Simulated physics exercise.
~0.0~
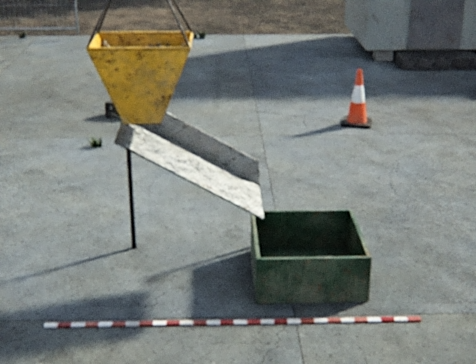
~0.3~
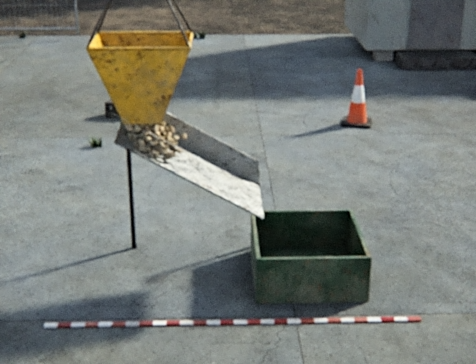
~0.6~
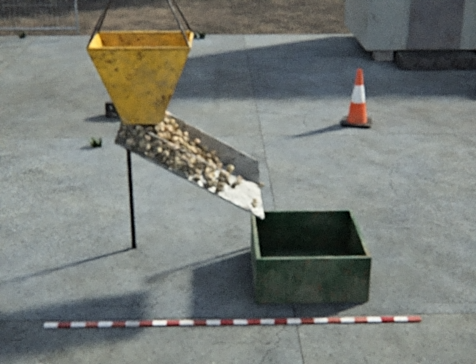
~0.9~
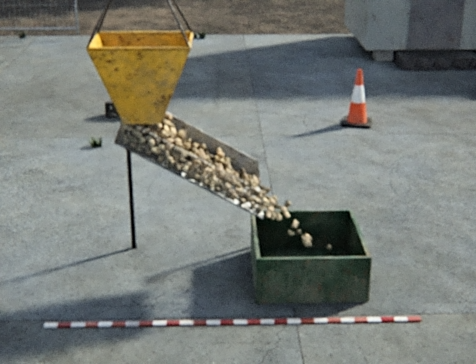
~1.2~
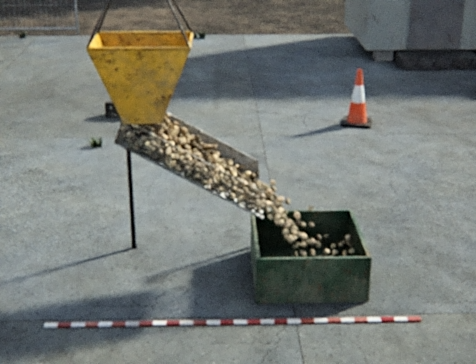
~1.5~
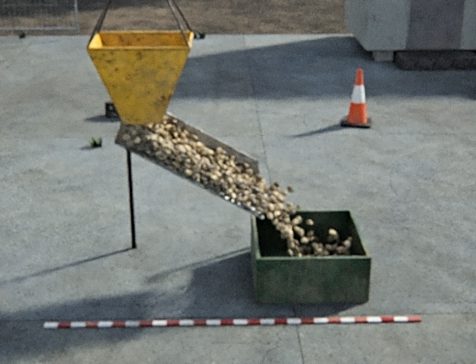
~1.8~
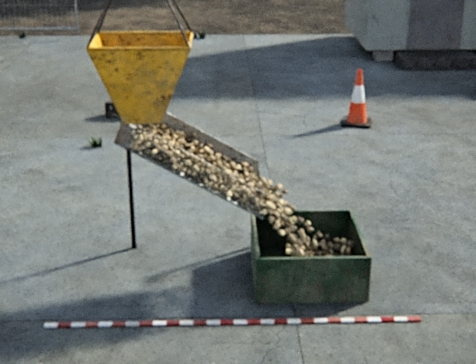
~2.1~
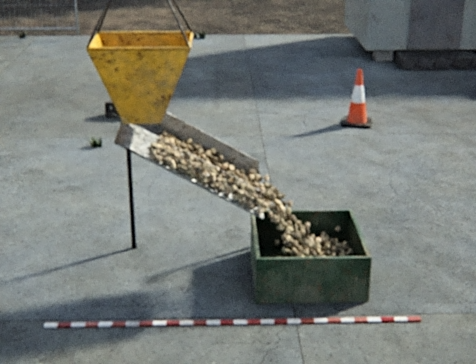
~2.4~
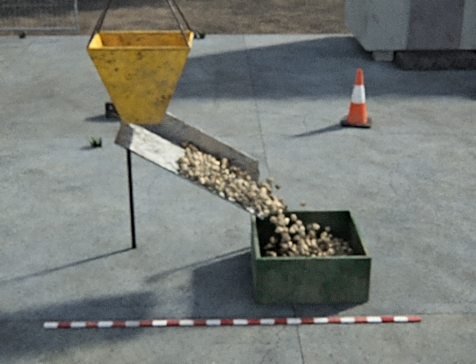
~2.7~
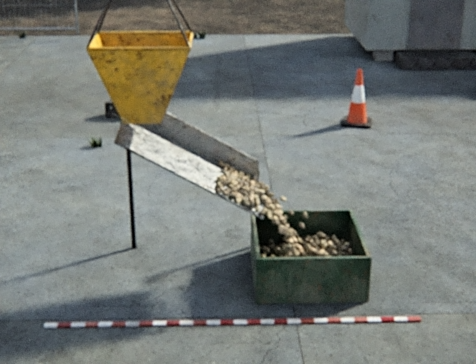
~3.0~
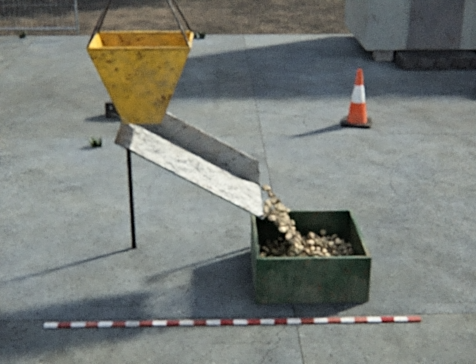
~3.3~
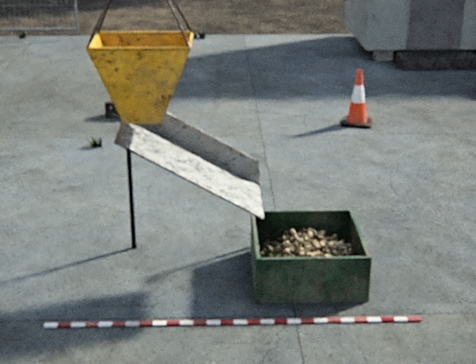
A tapered yellow skip hangs still from cables at the upper left of a grey concrete yard, viewed from a fixed, slightly raised position. Beneath it, a bare steel chute slopes down to the right toward an open dark green bin, with a red-and-white striped staff in front and an orange-and-white cone behind. Pale brown stones spill from the skip's bottom and spread down the chute. They pour over its lower edge and pile up in the bin. The flow from above stops, the chute clears from the top down, and all the stones lie heaped inside the bin.
